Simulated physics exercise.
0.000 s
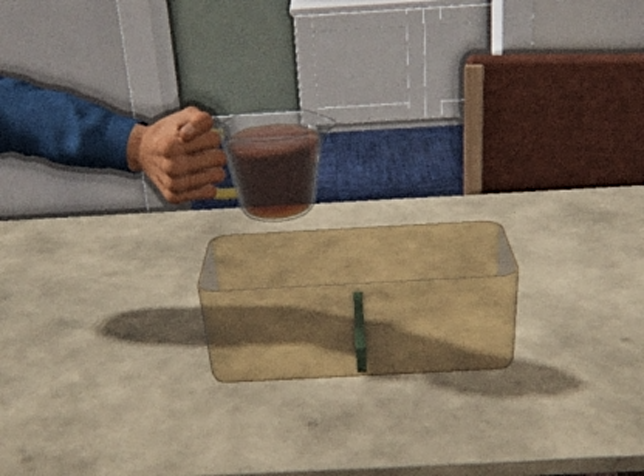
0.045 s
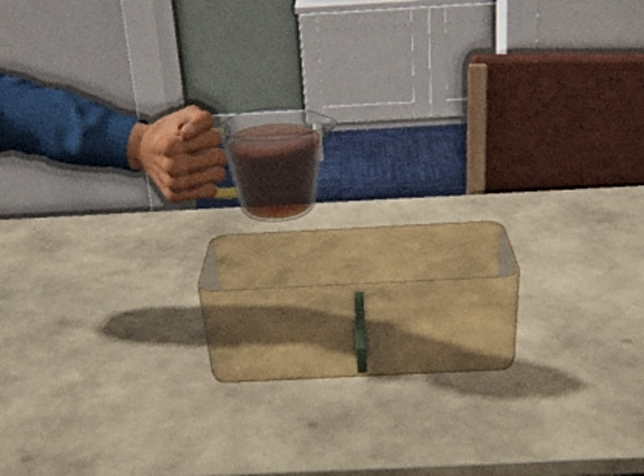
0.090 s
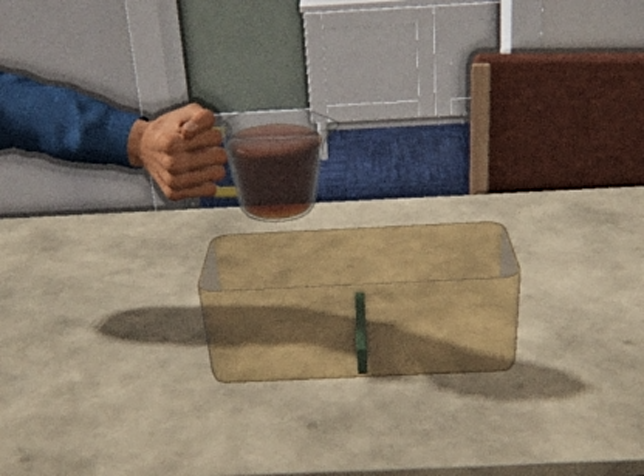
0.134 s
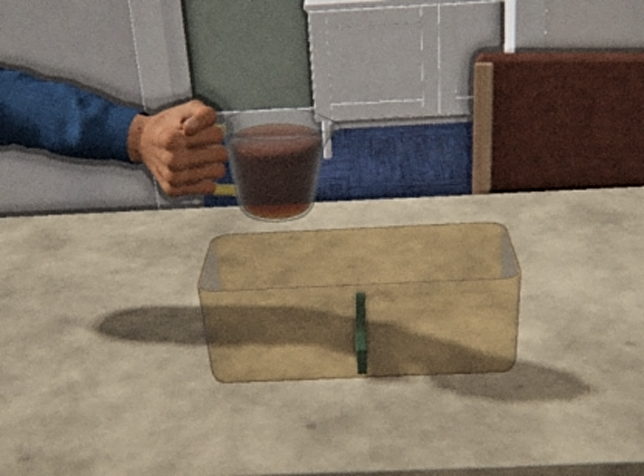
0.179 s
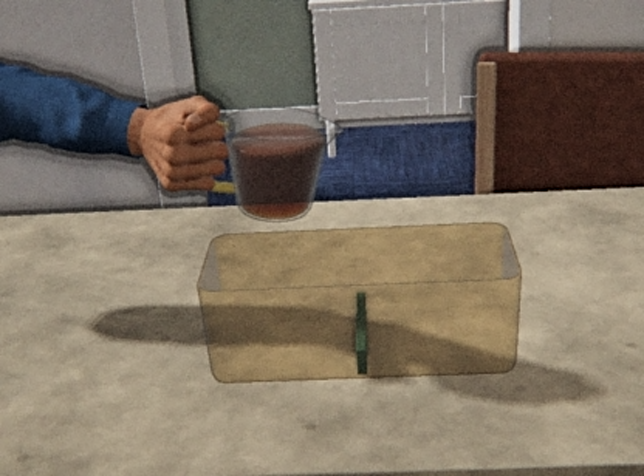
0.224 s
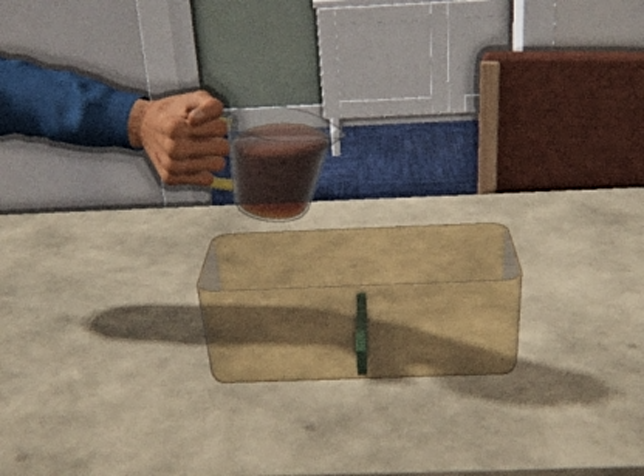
A hand holds a jug of tea above an empty basin and tilts it slightly rightwards.
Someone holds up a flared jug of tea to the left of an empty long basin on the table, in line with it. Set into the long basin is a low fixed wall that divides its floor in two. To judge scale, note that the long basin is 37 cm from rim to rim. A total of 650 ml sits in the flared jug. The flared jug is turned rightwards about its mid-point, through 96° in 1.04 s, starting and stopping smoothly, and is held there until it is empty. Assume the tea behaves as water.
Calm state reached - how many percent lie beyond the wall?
92 percent, roughly.
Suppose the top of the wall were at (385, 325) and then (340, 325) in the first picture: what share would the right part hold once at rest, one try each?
In order, 70 and 95 per cent.
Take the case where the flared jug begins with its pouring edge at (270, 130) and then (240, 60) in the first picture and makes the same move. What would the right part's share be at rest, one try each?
About 15 %, then about 10 %.
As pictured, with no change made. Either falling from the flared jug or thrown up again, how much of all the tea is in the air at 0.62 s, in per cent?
Around 18 percent.
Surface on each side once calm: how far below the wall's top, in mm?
Left roughly 34 mm; right roughly 12 mm.
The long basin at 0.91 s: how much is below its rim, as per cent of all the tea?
About 64 %.
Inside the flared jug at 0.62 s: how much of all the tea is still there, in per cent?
Around 74 percent.
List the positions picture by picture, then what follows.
Tilt 0°; pouring edge (337, 122); surface from (226, 139) to (321, 134); the long basin's rim runs from (205, 264) to (509, 248); the wall's top is at (359, 320), in the first picture.
Tilt 0°; pouring edge (338, 122); surface from (227, 139) to (322, 134), in the second picture.
Tilt 2°; pouring edge (339, 124); surface from (228, 139) to (323, 135), in the third picture.
Tilt 4°; pouring edge (341, 126); surface from (229, 139) to (325, 136), in the fourth picture.
Tilt 7°; pouring edge (344, 129); surface from (230, 138) to (327, 136), in the fifth picture.
Tilt 11°; pouring edge (346, 134); surface from (232, 138) to (331, 136), in the sixth picture.
After 0.62 s the tilt is 62° and 74 per cent is still to pour, 0 is left of the wall and 8 right of it.
After 0.91 s the tilt is 92° and 21 per cent is still to pour, 2 is left of the wall and 62 right of it.
After 1.21 s the tilt is 96° and 1 per cent is still to pour, 7 is left of the wall and 90 right of it.
After 1.54 s the tilt is 96° and 0 per cent is still to pour, 7 is left of the wall and 92 right of it.
In the end 7 per cent lies left of the wall, 92 right of it and 1 outside.
